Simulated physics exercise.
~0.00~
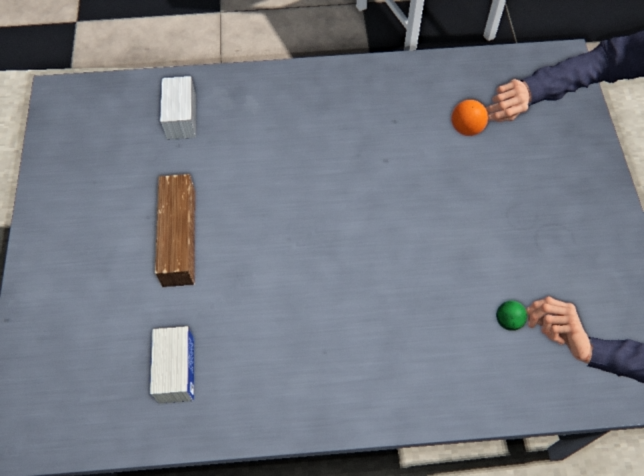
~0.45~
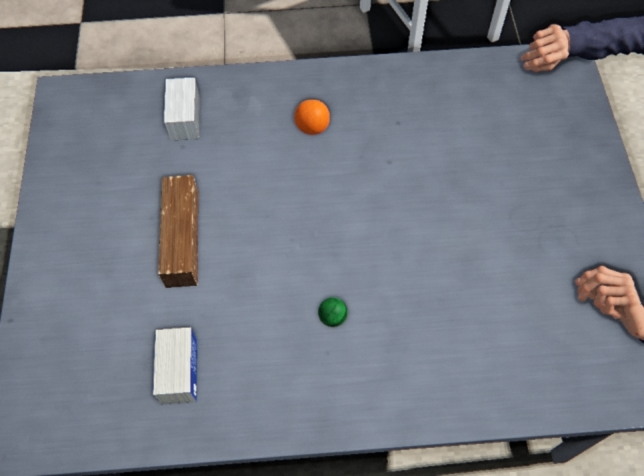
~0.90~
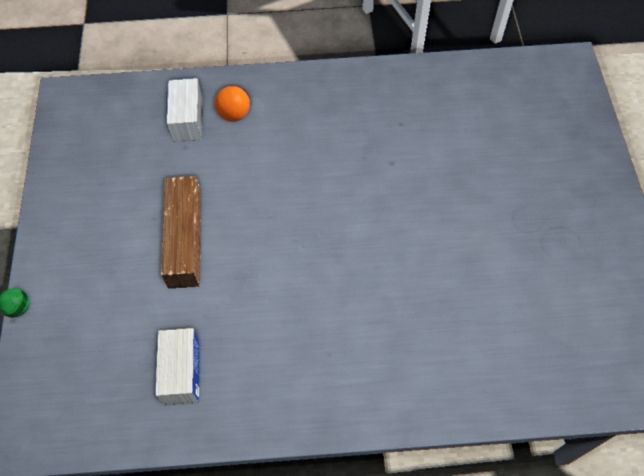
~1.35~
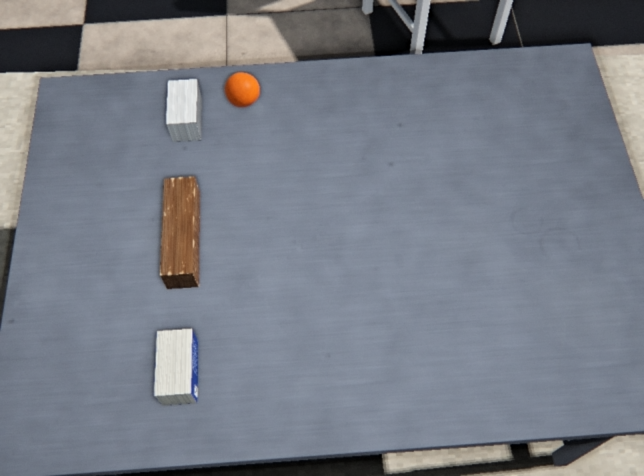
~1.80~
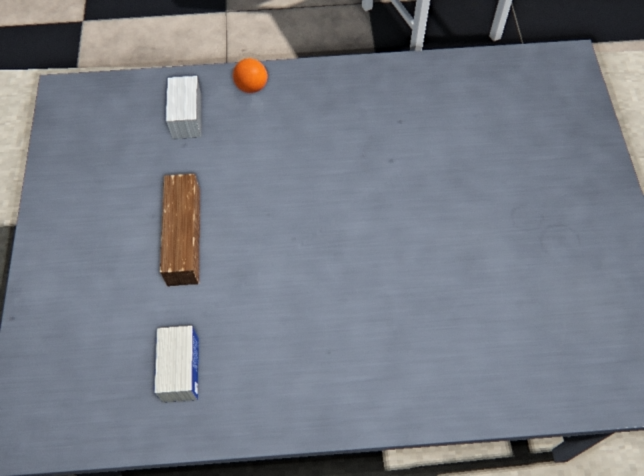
A green ball and an orange sit at the right side of a grey table, each with a hand beside it, facing a row made of a grey book, a brown block and a blue book. Both roll left across the tabletop as the hands let go and draw back. The green ball passes through the gap between the brown block and the blue book, reaches the left edge and goes out of sight. The orange hits the grey book and bounces off. It drifts slowly back to the right and upward, ending near the table's far edge.
